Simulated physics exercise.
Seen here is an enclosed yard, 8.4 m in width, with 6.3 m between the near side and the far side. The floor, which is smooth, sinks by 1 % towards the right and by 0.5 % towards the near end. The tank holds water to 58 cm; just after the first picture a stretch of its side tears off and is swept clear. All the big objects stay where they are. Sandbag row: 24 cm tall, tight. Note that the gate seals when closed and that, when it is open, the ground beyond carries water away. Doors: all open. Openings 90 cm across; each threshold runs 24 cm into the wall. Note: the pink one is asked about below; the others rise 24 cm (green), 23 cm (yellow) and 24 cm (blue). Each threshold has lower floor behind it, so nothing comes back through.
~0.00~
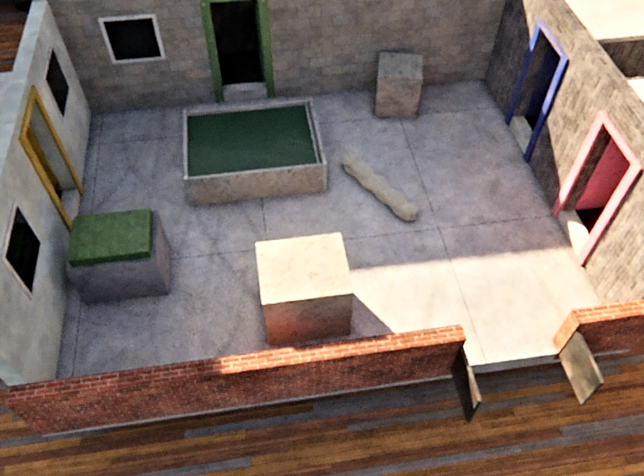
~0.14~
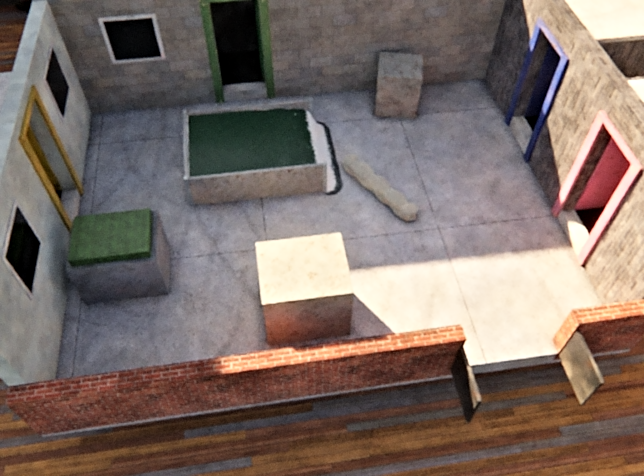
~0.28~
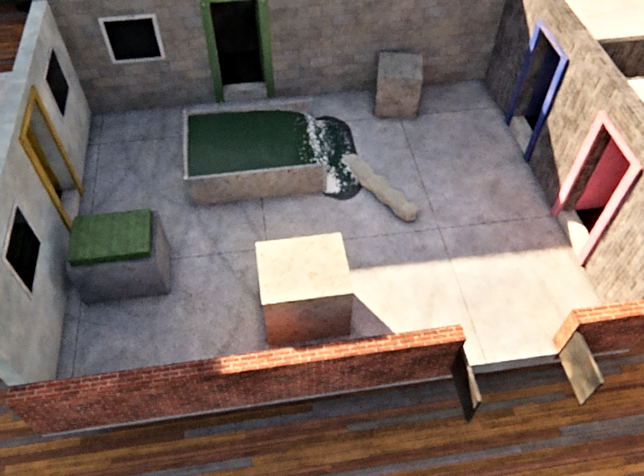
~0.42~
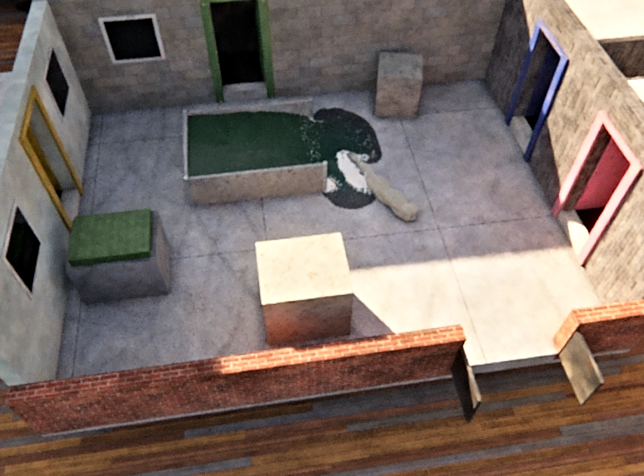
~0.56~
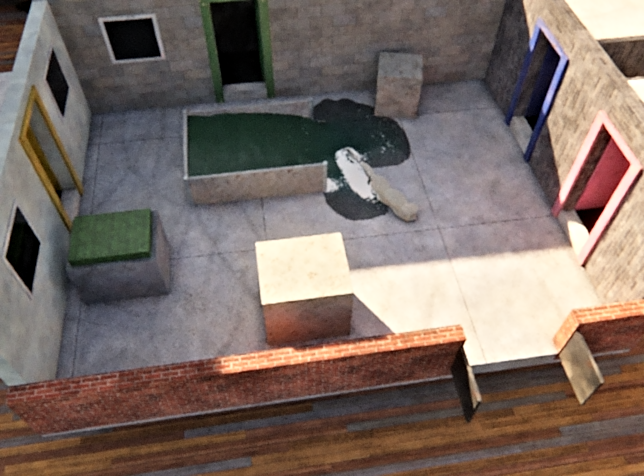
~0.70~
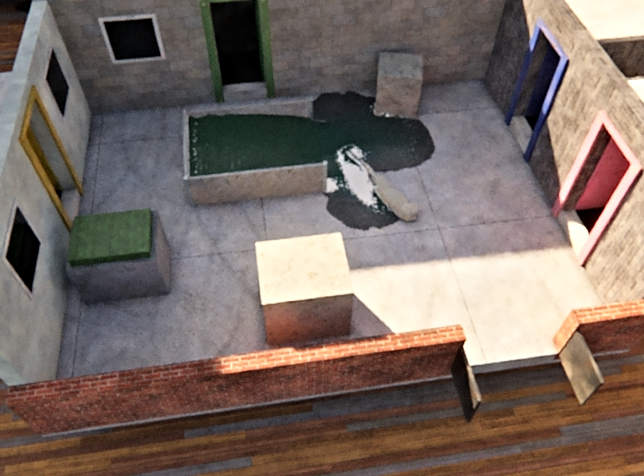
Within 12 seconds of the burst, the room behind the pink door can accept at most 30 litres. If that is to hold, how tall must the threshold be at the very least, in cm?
Close to 6 cm is just enough.
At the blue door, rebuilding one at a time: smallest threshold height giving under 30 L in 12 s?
Door blue, min height approx. 21 cm.
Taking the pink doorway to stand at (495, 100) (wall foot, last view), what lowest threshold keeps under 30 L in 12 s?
Minimum: About 11.0 cm.
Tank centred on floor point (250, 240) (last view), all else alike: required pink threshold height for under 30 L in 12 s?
It should be around 14.0 cm high.
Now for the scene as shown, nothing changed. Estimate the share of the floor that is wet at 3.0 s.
Wet share: Near 50 %.
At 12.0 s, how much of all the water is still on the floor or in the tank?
Around 72 per cent of the water.
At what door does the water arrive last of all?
The answer is the yellow door.
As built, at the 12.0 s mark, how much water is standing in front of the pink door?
Lab note: Depth approx. 8.5 cm.
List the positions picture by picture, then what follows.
In the first picture, the tank at (253, 140) is whole and still, 58 cm deep; the pink door at (589, 199) is dry.
In the second picture, the gap is at (316, 150), the front 0.3 m out at (337, 187); the back of the tank holds 58 cm.
In the third picture, water pours out at (316, 151) and has run 0.7 m, to (353, 160); about 13 cm deep outside, 58 cm at the back.
In the fourth picture, the front is at (377, 156), 1.2 m from the gap at (316, 151); 2.2 m2 of floor is wet, 58 cm left at the back.
In the fifth picture, water pours out at (316, 151) and has run 1.8 m, to (405, 148); about 7 cm deep outside, 57 cm at the back.
In the sixth picture, the gap is at (316, 151), the front 2.2 m out at (430, 148); the back of the tank holds 52 cm; 3.0 m in a straight line remain to the pink door at (589, 199).
After 1.4 s water covers 25 % of the floor, deepest (38 cm) near (336, 171); it has not reached the pink door.
After 3.0 s water covers 50 % of the floor, deepest (26 cm) near (506, 147); 7 cm at the pink door, 0 litres in over its 21 cm threshold.
After 12.0 s water covers 90 % of the floor, deepest (9 cm) near (599, 332); 9 cm at the pink door, 0 litres in over its 21 cm threshold.
At the pink door as built, the water arrived by 2.6 s and peaked near 11 cm at 9.6 s.
With a threshold of 5.5 cm, 37 litres would have come in within the 12 s; with 6.5 cm, 21 litres. So under 30 litres takes about 6 cm.
